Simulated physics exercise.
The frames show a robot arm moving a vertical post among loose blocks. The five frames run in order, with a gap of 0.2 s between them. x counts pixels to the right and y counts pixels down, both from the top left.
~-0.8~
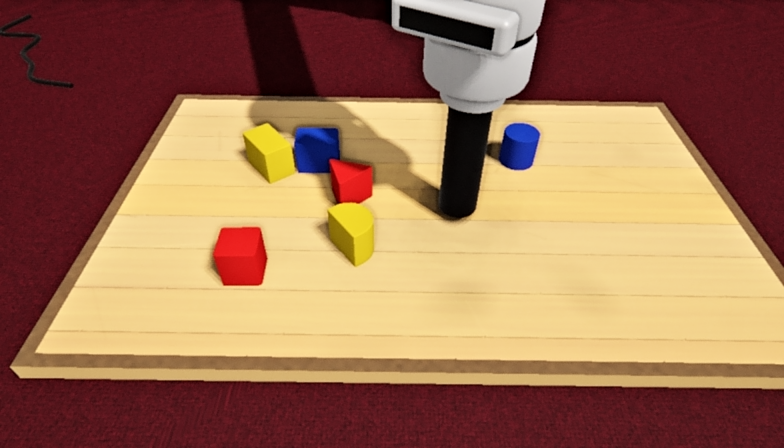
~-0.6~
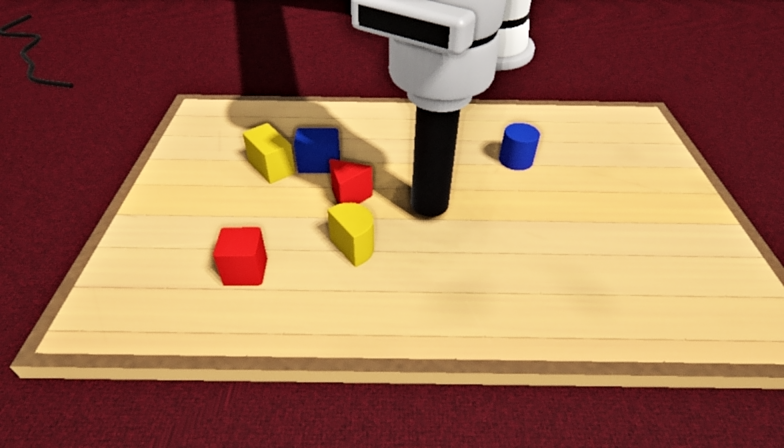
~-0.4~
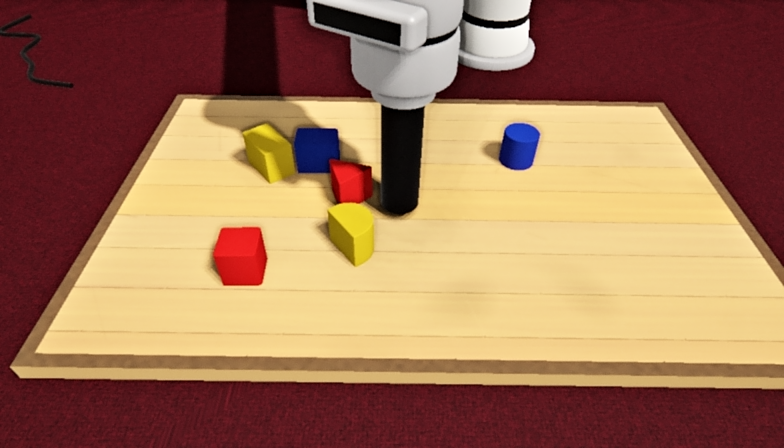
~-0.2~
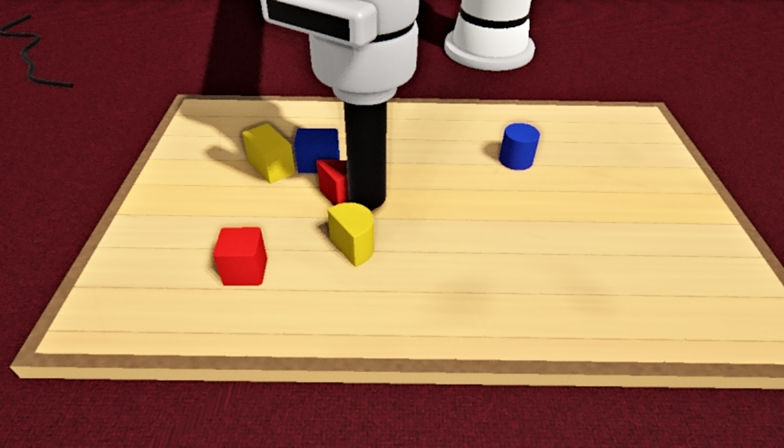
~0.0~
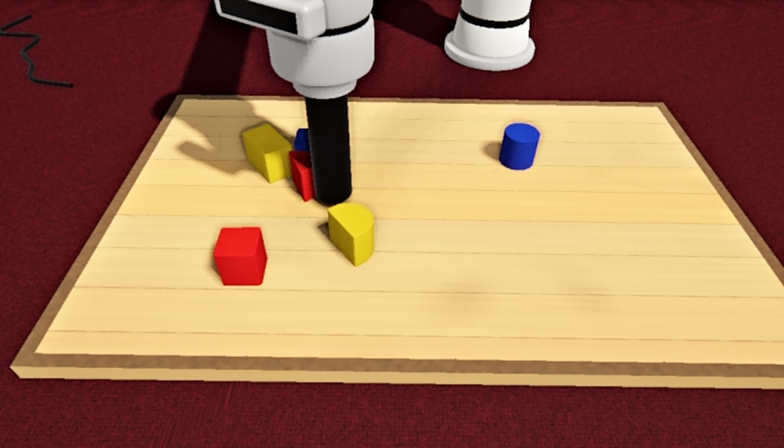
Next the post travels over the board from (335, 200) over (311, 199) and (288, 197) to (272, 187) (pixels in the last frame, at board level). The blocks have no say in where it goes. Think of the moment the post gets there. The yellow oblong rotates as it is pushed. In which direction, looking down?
It is turned anticlockwise.
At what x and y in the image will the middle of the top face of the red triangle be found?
For the centre of its top, I'd go with (279, 140).
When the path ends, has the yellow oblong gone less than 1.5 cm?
No, it doesn't check out.
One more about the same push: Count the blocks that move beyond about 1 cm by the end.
I'd say two blocks get moved.
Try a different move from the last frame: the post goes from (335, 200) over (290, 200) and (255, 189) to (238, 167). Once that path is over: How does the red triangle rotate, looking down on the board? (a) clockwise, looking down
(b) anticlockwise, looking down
a
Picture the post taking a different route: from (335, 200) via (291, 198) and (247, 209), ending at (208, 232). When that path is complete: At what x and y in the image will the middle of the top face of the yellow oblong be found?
It is at (250, 128).
The first path, step by step. Halfway along, post (298, 191); yellow oblong (255, 131); red triangle (280, 152), turned 30° clockwise.
At the end, post (271, 179); yellow oblong (254, 127), turned 20° anticlockwise; red triangle (279, 140), turned 60° clockwise; blue oblong not moved.
